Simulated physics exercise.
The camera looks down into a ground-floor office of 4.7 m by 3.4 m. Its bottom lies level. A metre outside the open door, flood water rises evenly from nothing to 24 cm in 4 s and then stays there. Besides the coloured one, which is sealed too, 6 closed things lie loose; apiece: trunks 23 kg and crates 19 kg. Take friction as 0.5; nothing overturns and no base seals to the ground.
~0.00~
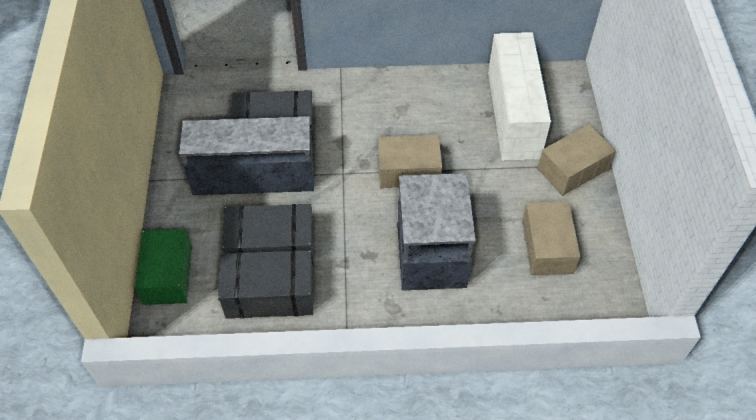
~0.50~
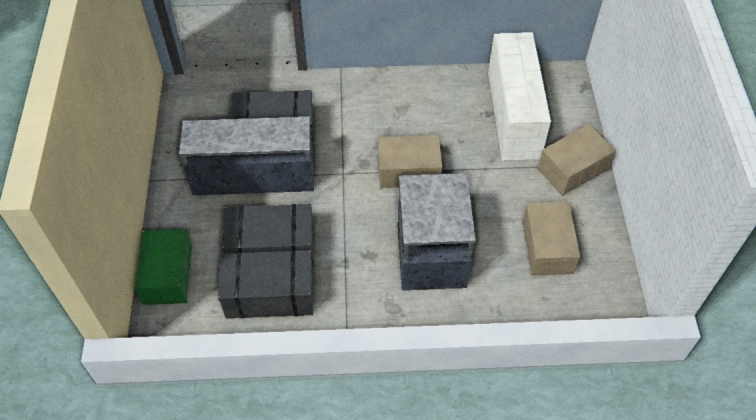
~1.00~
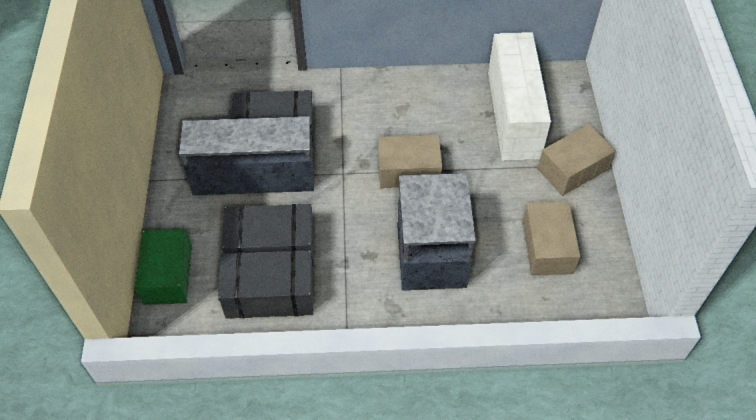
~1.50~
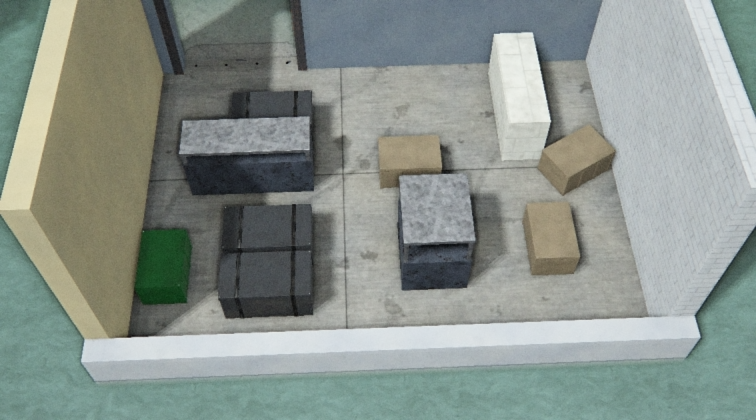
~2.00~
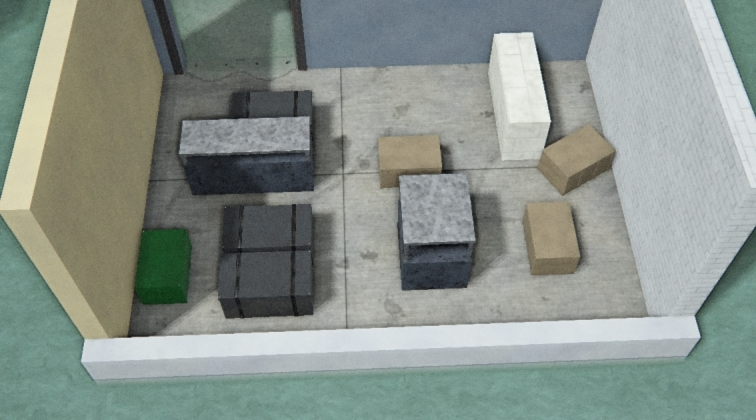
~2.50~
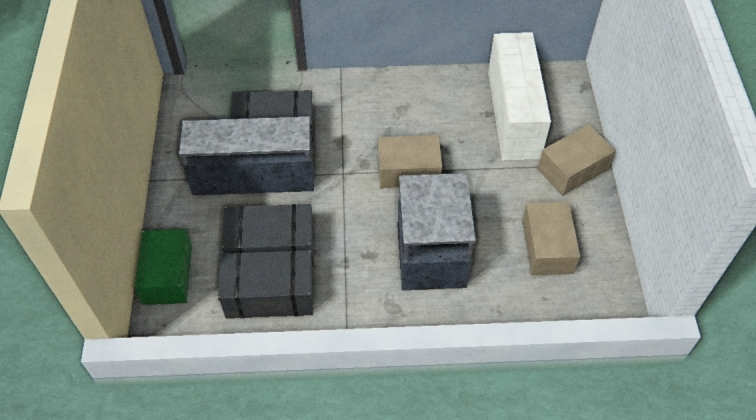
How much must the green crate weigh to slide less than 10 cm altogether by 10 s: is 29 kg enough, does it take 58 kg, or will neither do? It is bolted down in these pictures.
Verdict: Only the higher weight holds it.
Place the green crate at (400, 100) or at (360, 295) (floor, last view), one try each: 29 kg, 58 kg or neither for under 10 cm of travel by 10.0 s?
In turn: It takes the larger; either load holds.
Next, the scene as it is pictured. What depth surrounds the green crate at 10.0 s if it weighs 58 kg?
About 10 cm.
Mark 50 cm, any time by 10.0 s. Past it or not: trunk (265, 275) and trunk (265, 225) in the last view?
In turn: Less, more.
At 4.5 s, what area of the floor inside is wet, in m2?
Some 5.0 m2.
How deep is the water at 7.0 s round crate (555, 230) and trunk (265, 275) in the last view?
Roughly 2 and 5 cm.
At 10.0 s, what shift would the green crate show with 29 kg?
About 120 cm.
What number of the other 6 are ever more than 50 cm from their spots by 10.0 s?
That makes 3.
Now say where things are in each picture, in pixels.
The green crate at (161, 258), on the bottom; water covers 0.0 m2; 0 of 7 have shifted, in the first frame.
The green crate at (161, 258) rests on the ground; water covers 0.0 m2; 0 of 7 have shifted, in the second frame.
The green crate at (161, 258) rests on the ground; 0.0 m2 under water; 0 of 7 have shifted, in the third frame.
The green crate at (161, 258), on the bottom; water covers 0.0 m2; 0 of 7 have shifted, in the fourth frame.
The green crate at (161, 258) rests on the ground; 0.1 m2 under water; 0 of 7 have shifted, in the fifth frame.
The green crate at (161, 258) rests on the ground; 0.7 m2 under water; 0 of 7 have shifted, in the sixth frame.
After 3.5 s the green crate would be 0 cm from its start with 29 kg and 0 cm from its start with 58 kg; 0 cm of water round it then.
After 4.5 s the green crate would be 0 cm from its start with 29 kg and 0 cm from its start with 58 kg; 6 cm of water round it then.
After 7.0 s the green crate would be 37 cm from its start with 29 kg and 0 cm from its start with 58 kg; 10 cm of water round it then.
After 10.0 s the green crate would be 112 cm from its start with 29 kg and 0 cm from its start with 58 kg; 10 cm of water round it then.
